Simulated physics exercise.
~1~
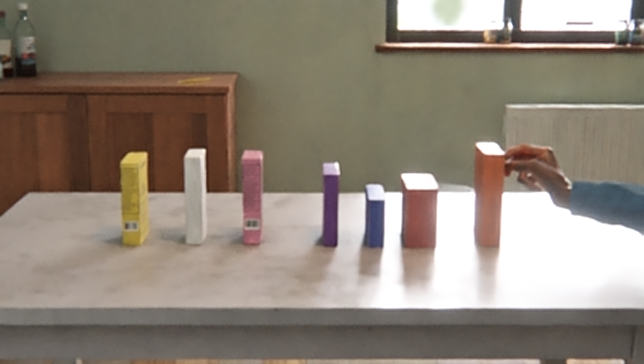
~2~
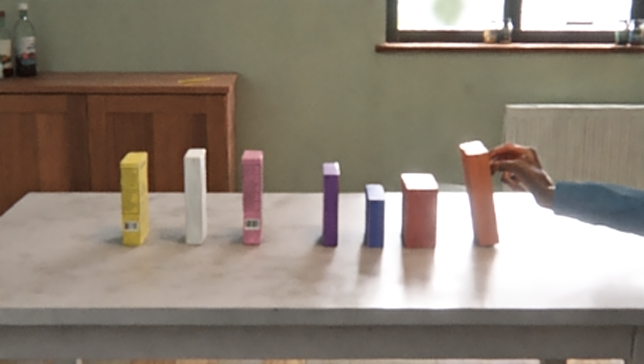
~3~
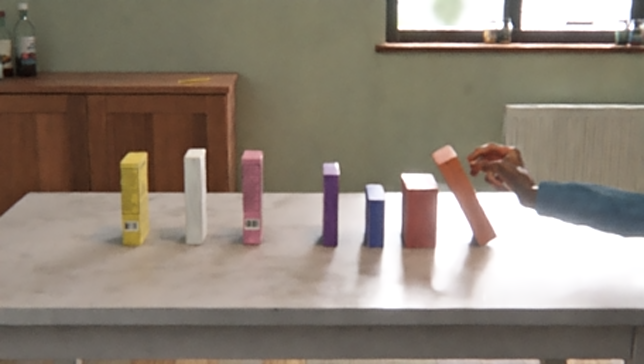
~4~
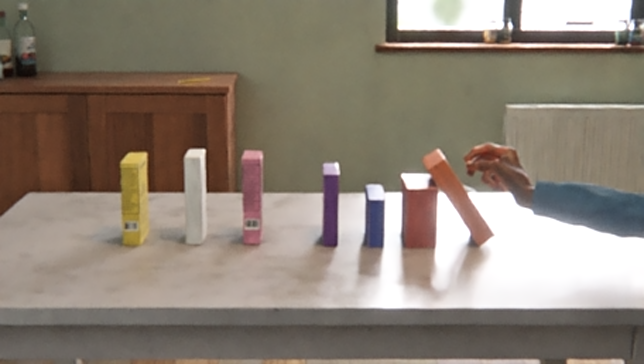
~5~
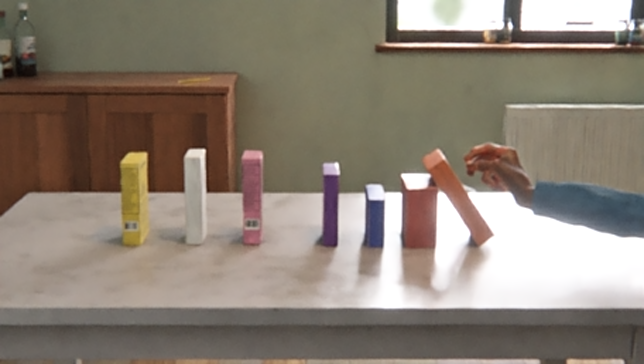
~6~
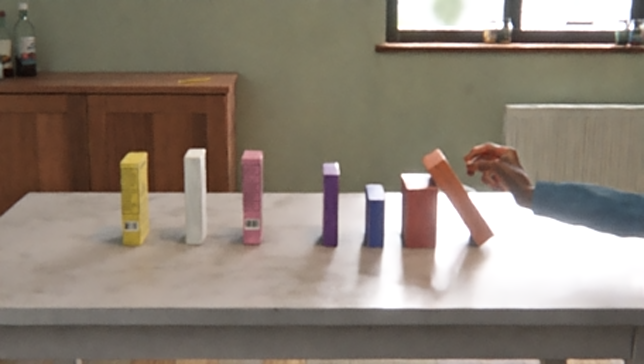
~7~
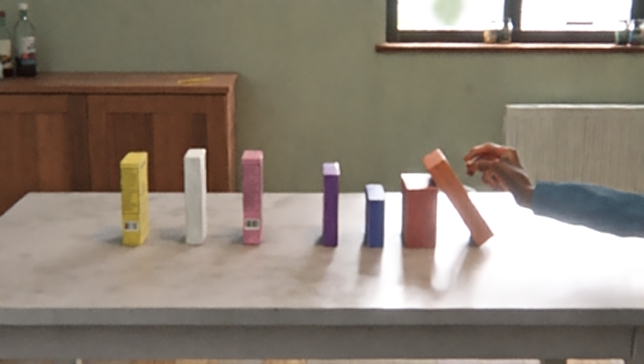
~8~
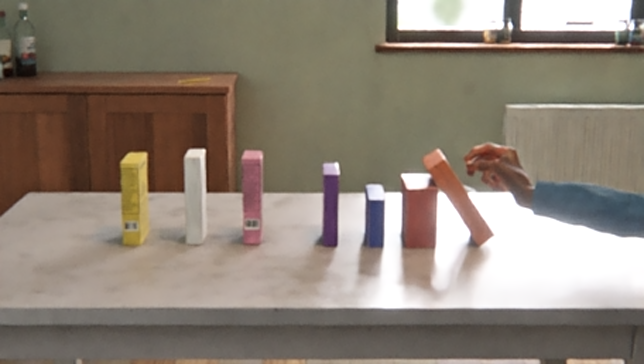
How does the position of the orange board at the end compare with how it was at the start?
At the start the orange board stands upright, but by the end it is tilted to the left and leaning on the red block.
